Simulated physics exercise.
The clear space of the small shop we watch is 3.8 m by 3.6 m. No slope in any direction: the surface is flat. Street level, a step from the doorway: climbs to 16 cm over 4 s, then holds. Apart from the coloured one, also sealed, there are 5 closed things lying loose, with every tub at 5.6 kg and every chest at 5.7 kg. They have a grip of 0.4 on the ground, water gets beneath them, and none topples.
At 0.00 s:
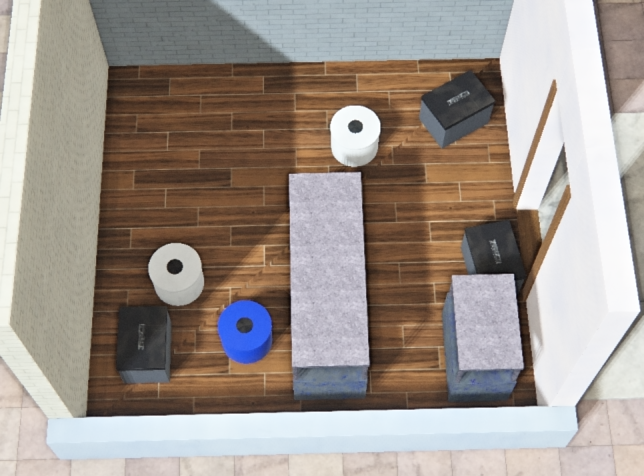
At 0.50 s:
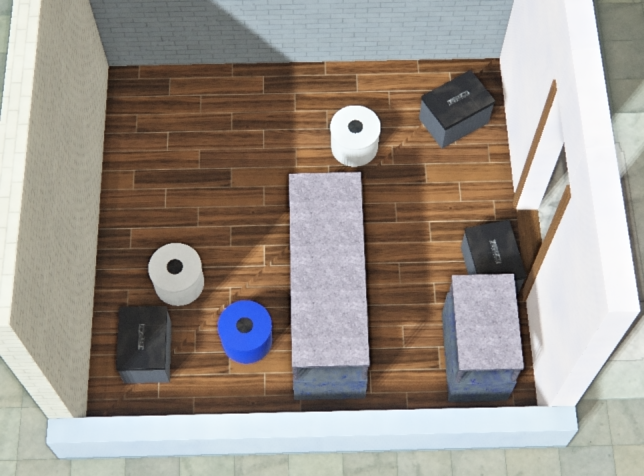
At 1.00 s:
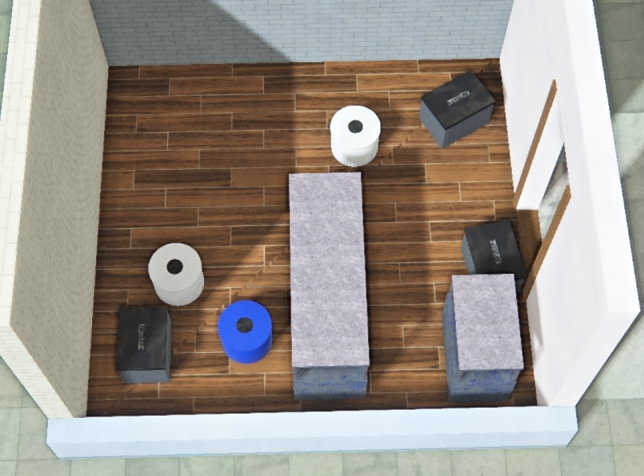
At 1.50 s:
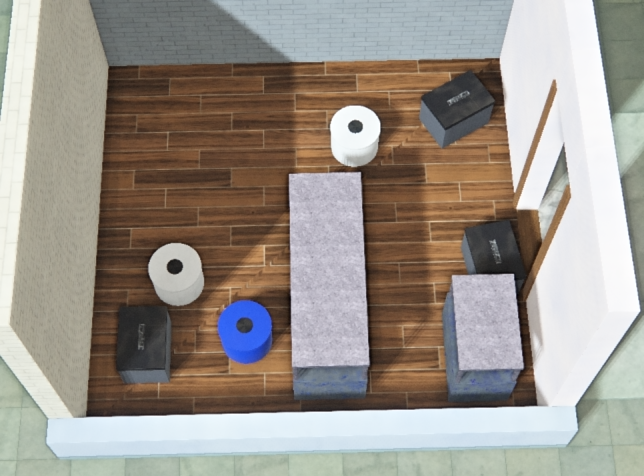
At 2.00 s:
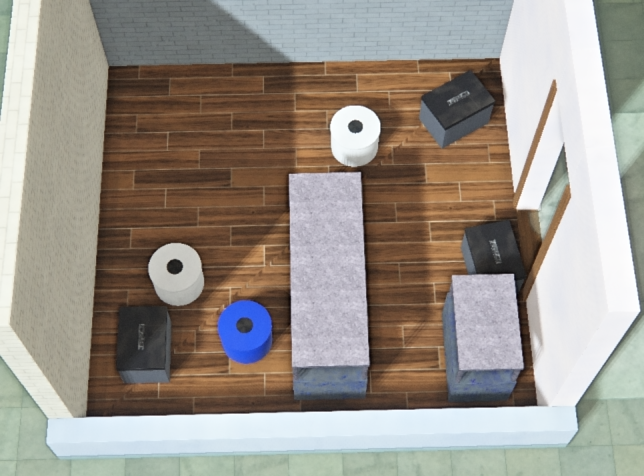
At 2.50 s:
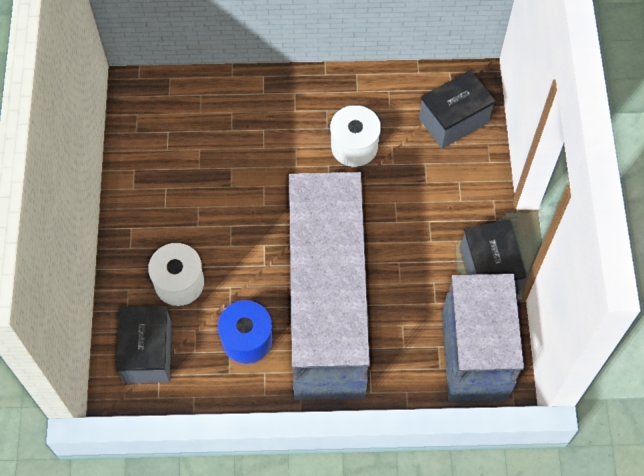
The footage shows a small shop from above, with a blue tub, two pale tubs and dark chests standing motionless around grey-topped counters on a wooden floor, while a faint patch of water appears by the doorway on the right.
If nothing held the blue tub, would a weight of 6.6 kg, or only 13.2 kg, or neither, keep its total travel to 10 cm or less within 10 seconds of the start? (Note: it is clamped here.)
6.6 kg would.
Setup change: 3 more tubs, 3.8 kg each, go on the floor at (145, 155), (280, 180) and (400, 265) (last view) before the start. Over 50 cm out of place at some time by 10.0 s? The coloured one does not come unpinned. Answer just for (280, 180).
Result: Exceeds it.
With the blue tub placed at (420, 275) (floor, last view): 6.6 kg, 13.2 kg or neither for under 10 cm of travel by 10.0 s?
Neither holds.
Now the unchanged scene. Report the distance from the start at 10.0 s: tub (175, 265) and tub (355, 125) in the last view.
0 cm and 200 cm respectively.
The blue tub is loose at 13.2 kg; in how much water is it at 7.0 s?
About 0 cm.
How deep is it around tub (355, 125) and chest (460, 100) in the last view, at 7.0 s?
Around 4 cm and 1 cm.
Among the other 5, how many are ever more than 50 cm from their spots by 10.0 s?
Total: 2.
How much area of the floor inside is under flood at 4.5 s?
Wet area: Approx. 3.5 m2.
After 3.5 s the blue tub would be 0 cm from its start with 6.6 kg and 0 cm from its start with 13.2 kg; 0 cm of water round it then.
After 4.5 s the blue tub would be 0 cm from its start with 6.6 kg and 0 cm from its start with 13.2 kg; 0 cm of water round it then.
After 7.0 s the blue tub would be 0 cm from its start with 6.6 kg and 0 cm from its start with 13.2 kg; 0 cm of water round it then.
After 10.0 s the blue tub would be 0 cm from its start with 6.6 kg and 0 cm from its start with 13.2 kg; 1 cm of water round it then.
